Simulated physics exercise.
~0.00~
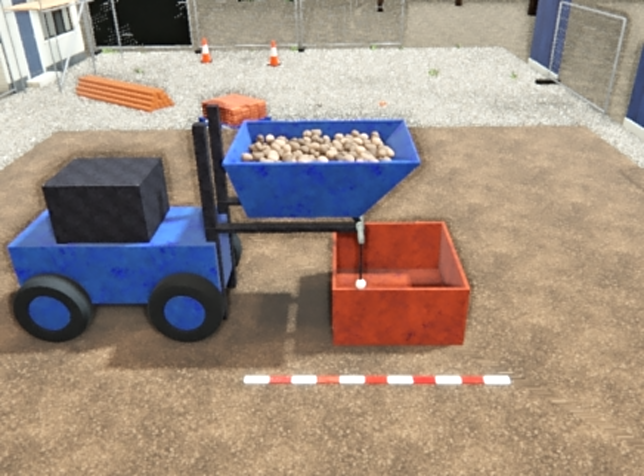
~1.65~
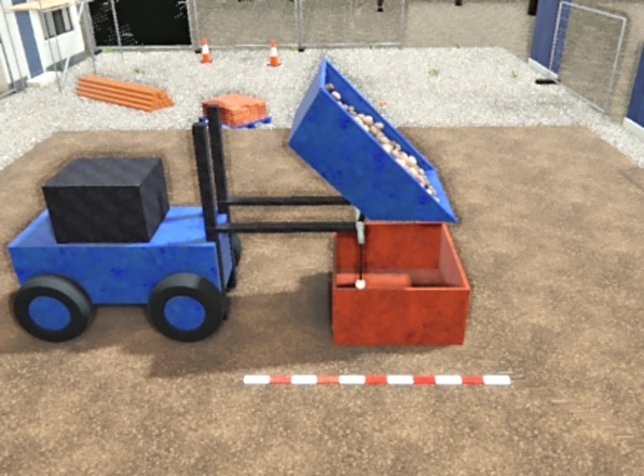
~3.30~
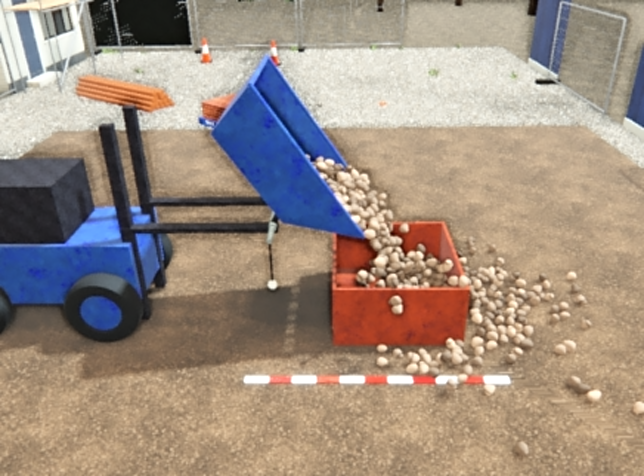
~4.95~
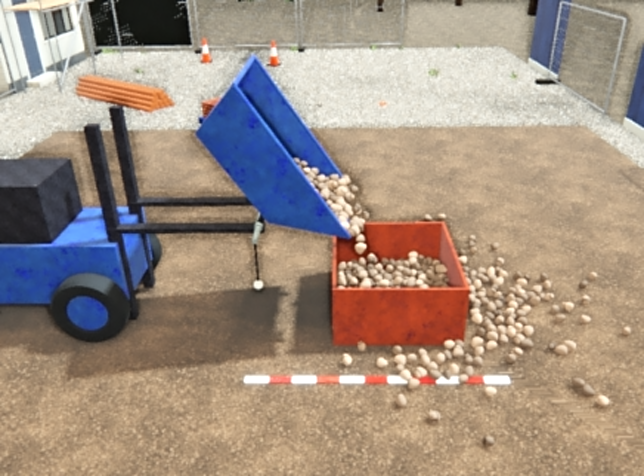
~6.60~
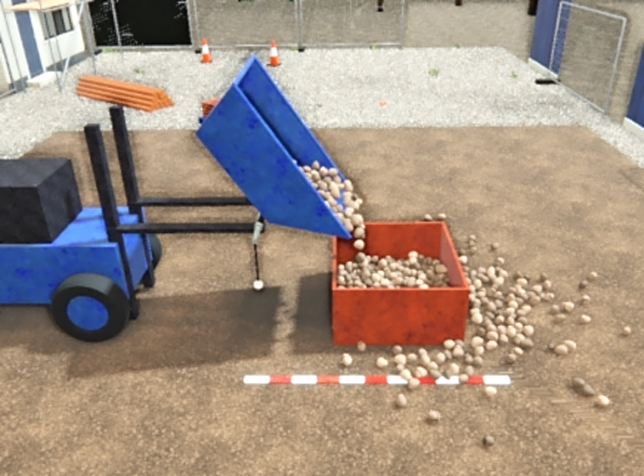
Blue forklift tipping a skip of round stones into a red bin, backing left as many spill beyond, some staying in the skip.
